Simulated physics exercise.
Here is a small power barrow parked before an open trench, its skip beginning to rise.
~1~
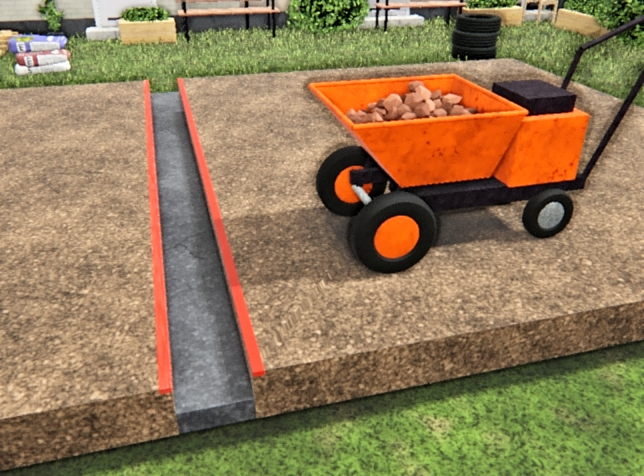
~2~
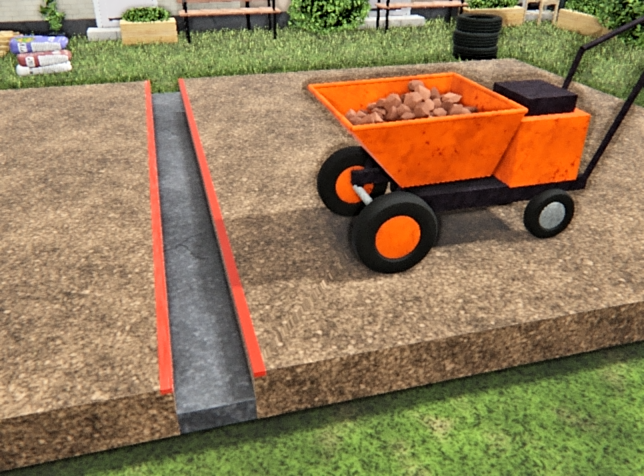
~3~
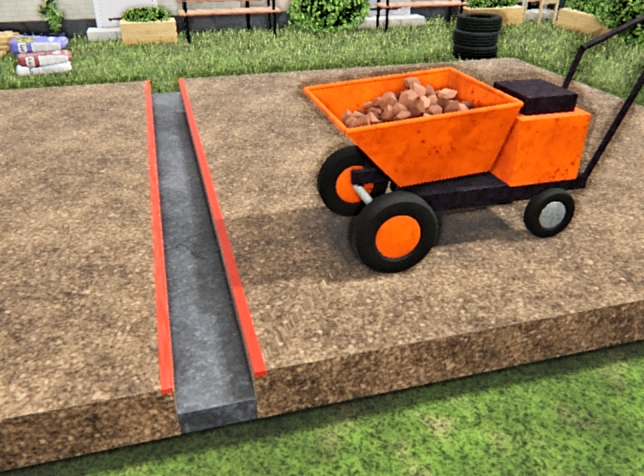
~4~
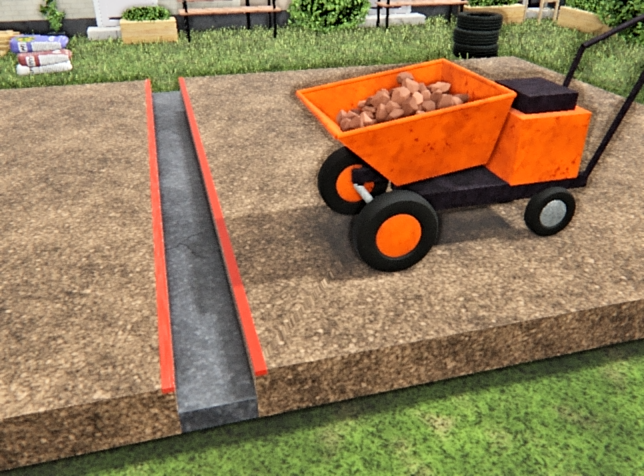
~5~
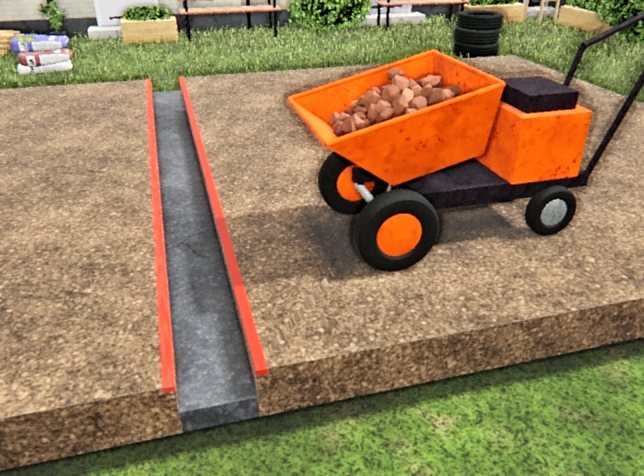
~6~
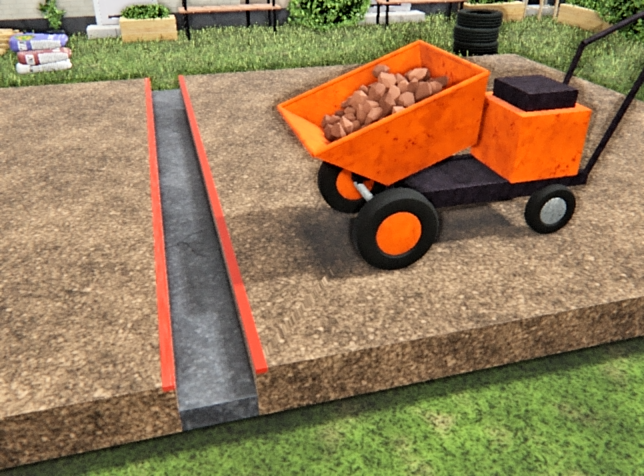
On a raised bed of brown earth edged by grass, a small orange barrow with a skip of reddish rubble stands to the right of a narrow, red-edged grey trench. The skip starts level, then gradually tilts forward to the left, its back rising while the wheels stay put.
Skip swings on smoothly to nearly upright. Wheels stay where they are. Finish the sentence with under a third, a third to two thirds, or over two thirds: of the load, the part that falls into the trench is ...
The part that falls into the trench is a third to two thirds.
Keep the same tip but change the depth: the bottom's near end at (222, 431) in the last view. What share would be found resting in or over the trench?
Near 70 %.
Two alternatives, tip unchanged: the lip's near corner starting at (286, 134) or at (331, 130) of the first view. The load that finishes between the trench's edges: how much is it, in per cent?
About 60 per cent for the first spot and about 70 per cent for the second.
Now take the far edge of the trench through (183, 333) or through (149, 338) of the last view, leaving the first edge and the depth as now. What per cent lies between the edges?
For the first it's 50 per cent, for the second 60 per cent.
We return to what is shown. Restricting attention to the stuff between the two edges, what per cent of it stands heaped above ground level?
Estimate: Near 20 per cent.
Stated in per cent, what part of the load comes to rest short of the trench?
25 %.
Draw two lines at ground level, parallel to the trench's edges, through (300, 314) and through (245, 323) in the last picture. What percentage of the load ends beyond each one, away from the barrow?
Estimate: 80 %, then 60 %.
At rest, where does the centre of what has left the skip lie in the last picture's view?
Last view, centre at rest - approx. (210, 263).
Shortly afterwards, skip tipped steeply; the whole lot in the skip.
Next, skip tipped right over; the bulk in the skip; near a quarter short of the trench; a little in or heaped over the trench.
Some moments later, skip tipped right over; near a quarter in the skip; near a quarter short of the trench; near half in or heaped over the trench; only a few beyond it.
In the end, skip tipped right over; near a quarter in the skip; near a quarter short of the trench; near half in or heaped over the trench; only a few beyond it.
